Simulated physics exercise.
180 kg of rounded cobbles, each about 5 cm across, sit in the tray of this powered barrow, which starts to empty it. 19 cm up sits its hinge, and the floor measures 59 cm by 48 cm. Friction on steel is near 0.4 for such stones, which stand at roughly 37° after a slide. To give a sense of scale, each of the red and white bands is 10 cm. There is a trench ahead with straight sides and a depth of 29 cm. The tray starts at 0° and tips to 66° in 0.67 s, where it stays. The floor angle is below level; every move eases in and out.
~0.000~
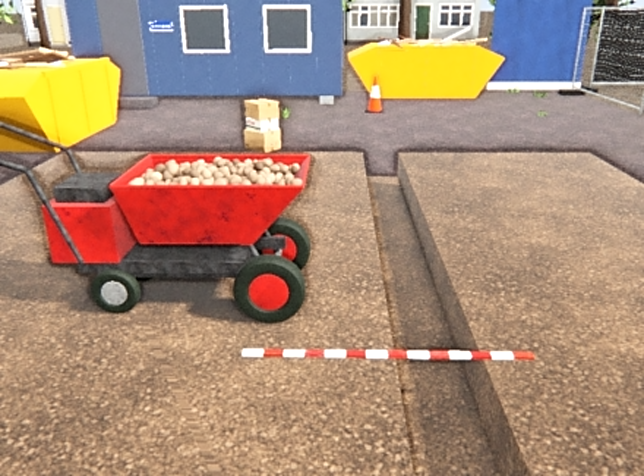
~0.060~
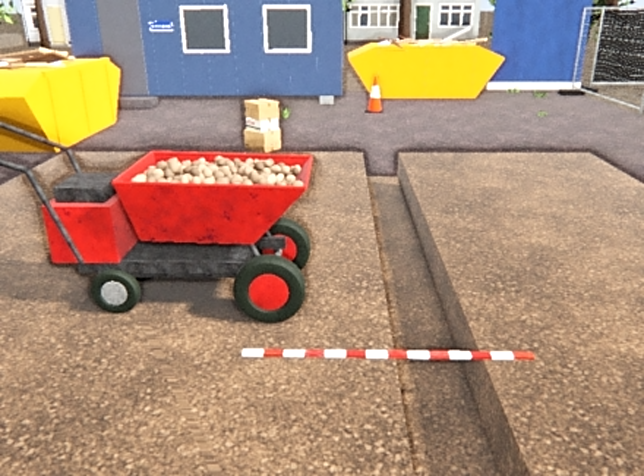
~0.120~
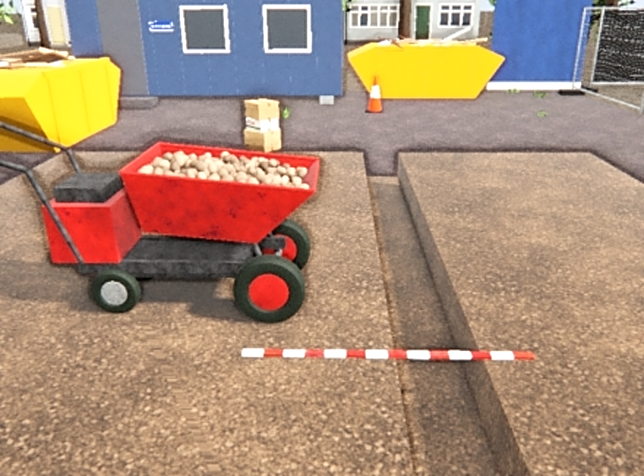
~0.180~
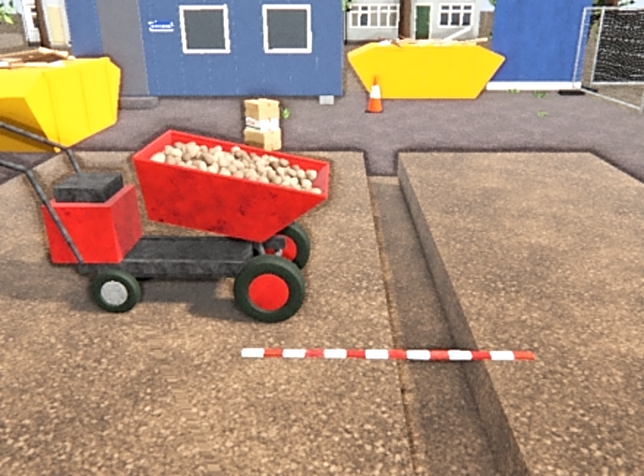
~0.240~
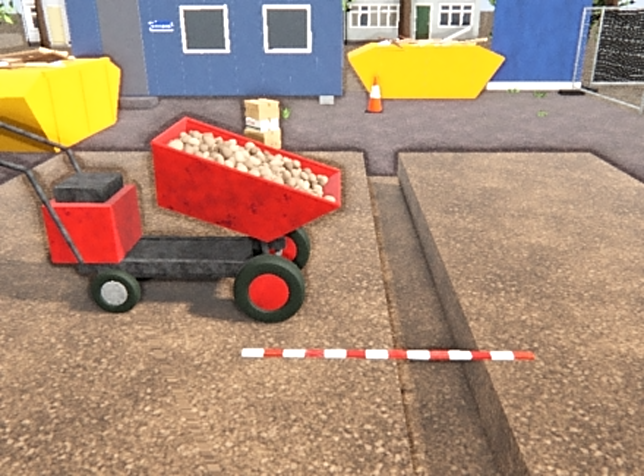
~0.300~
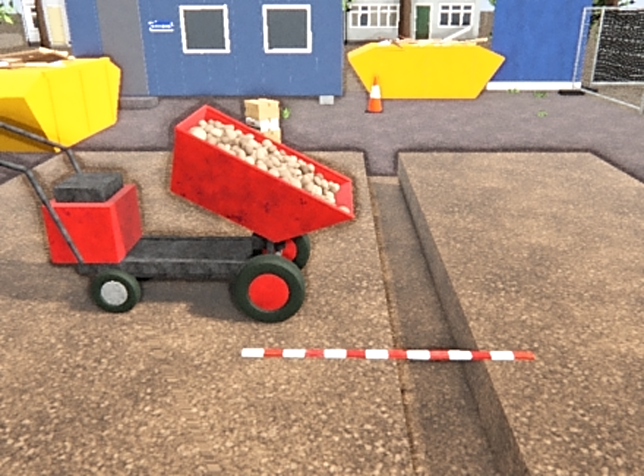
A red powered barrow heaped with pale, rounded stones stands at left on brown, gritty ground, seen from slightly above and side-on by a still camera. Just ahead of it a straight-sided trench runs away from the viewer, with a red-and-white banded pole across it and yellow skips, an orange cone and blue cabins behind. The tray tilts forward toward the right, slowly at first, its rear rising as the stones shift toward the lowered lip.
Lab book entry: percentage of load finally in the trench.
Approx. 89 percent.
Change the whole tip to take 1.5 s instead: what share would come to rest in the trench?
Then some 100 per cent would.
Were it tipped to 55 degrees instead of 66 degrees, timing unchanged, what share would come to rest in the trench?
Then roughly 60 percent.
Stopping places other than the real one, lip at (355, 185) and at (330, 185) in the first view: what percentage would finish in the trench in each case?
Result: Close to 45 then close to 65 per cent.
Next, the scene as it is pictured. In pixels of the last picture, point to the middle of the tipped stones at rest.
Somewhere near pixel (424, 325).
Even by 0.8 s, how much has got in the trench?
About 25 per cent by then.
After 0.5 s the floor is at 55°; 100 % in the tray; the foremost stones are at (371, 231).
After 0.8 s the floor is at 66°; 74 % in the tray, 26 % in the trench; the foremost stones are at (451, 318).
After 1.1 s the floor is at 66°; 26 % in the tray, 63 % in the trench, 11 % past the trench; the foremost stones are at (551, 281).
After 3.1 s the floor is at 66°; 0 % in the tray, 89 % in the trench, 11 % past the trench; the foremost stones are past the picture's edge.
